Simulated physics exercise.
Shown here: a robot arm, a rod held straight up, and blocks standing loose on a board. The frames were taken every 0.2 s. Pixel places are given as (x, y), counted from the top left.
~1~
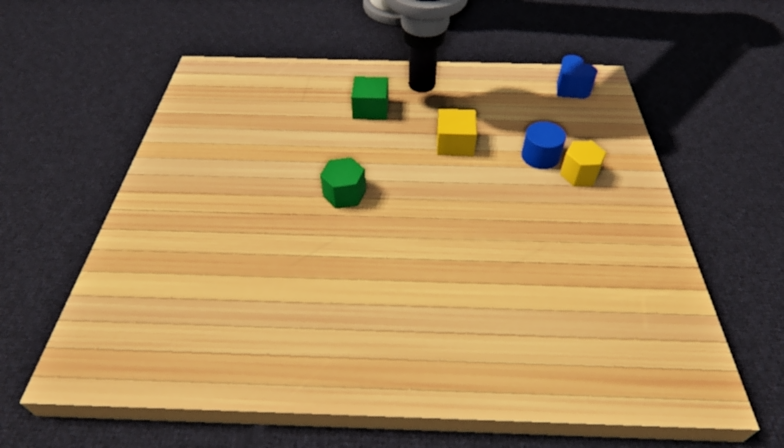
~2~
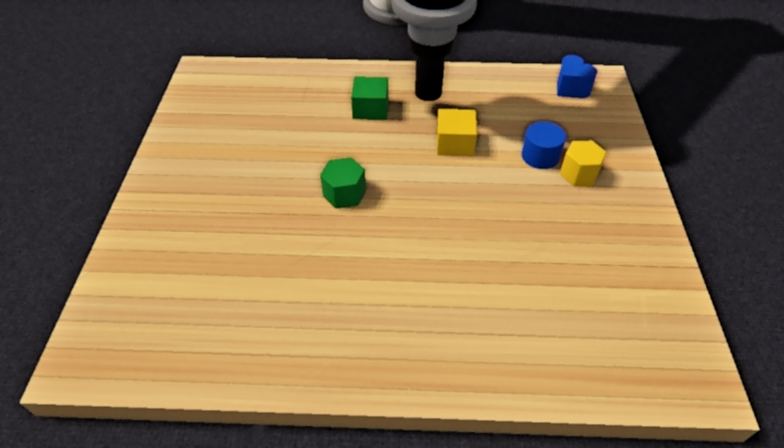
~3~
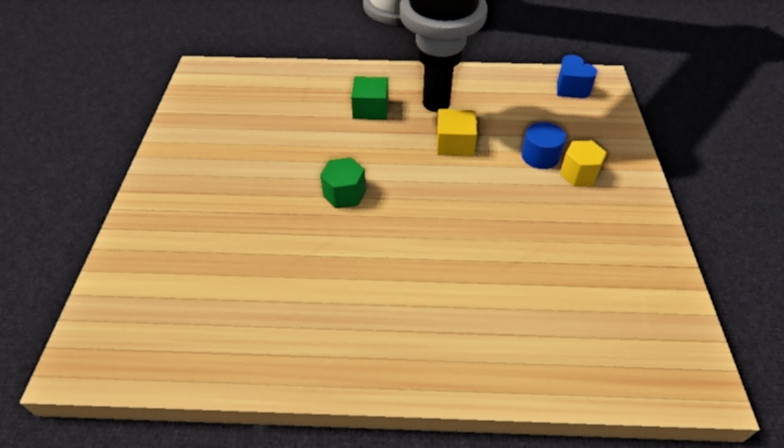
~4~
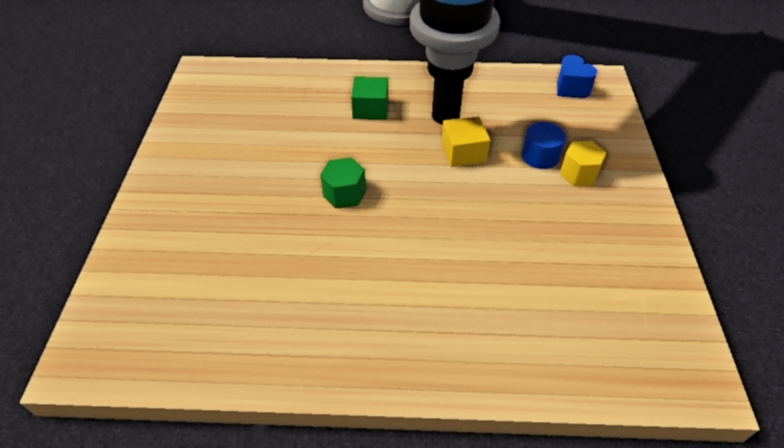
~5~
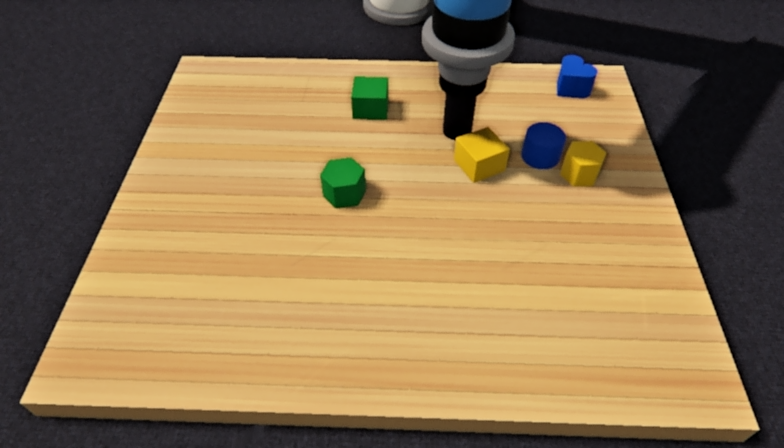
A pale striped wooden board lies on a dark surface, seen from above and in front by a still camera. A green cube and green hexagonal block sit left of a yellow square block, with a blue cylinder, a yellow block and a blue block to its right. The robot arm's upright black rod slides toward the viewer and slightly right, then nudges the yellow square block the same way, turning it.
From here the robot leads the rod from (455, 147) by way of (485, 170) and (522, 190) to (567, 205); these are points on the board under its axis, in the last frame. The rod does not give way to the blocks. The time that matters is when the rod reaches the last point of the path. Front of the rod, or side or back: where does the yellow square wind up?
My guess is it keeps its place ahead of the rod.
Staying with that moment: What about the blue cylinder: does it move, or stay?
If the rod follows that path, the blue cylinder stays in its place.
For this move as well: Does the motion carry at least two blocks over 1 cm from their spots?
Final answer: No.
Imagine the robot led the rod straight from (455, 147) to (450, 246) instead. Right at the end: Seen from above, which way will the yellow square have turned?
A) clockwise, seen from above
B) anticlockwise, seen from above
It's B.
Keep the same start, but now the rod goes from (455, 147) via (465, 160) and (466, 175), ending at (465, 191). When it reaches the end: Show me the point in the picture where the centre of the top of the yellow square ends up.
My best guess is (506, 164).
On the path given first. One third of the way, rod at (487, 155); yellow square at (519, 165), turned 15° anticlockwise.
Two thirds of the way, rod at (527, 175); yellow square at (562, 186), turned 20° anticlockwise.
At the end, rod at (572, 190); yellow square at (606, 205); blue cylinder not moved; yellow six-sided block not moved.
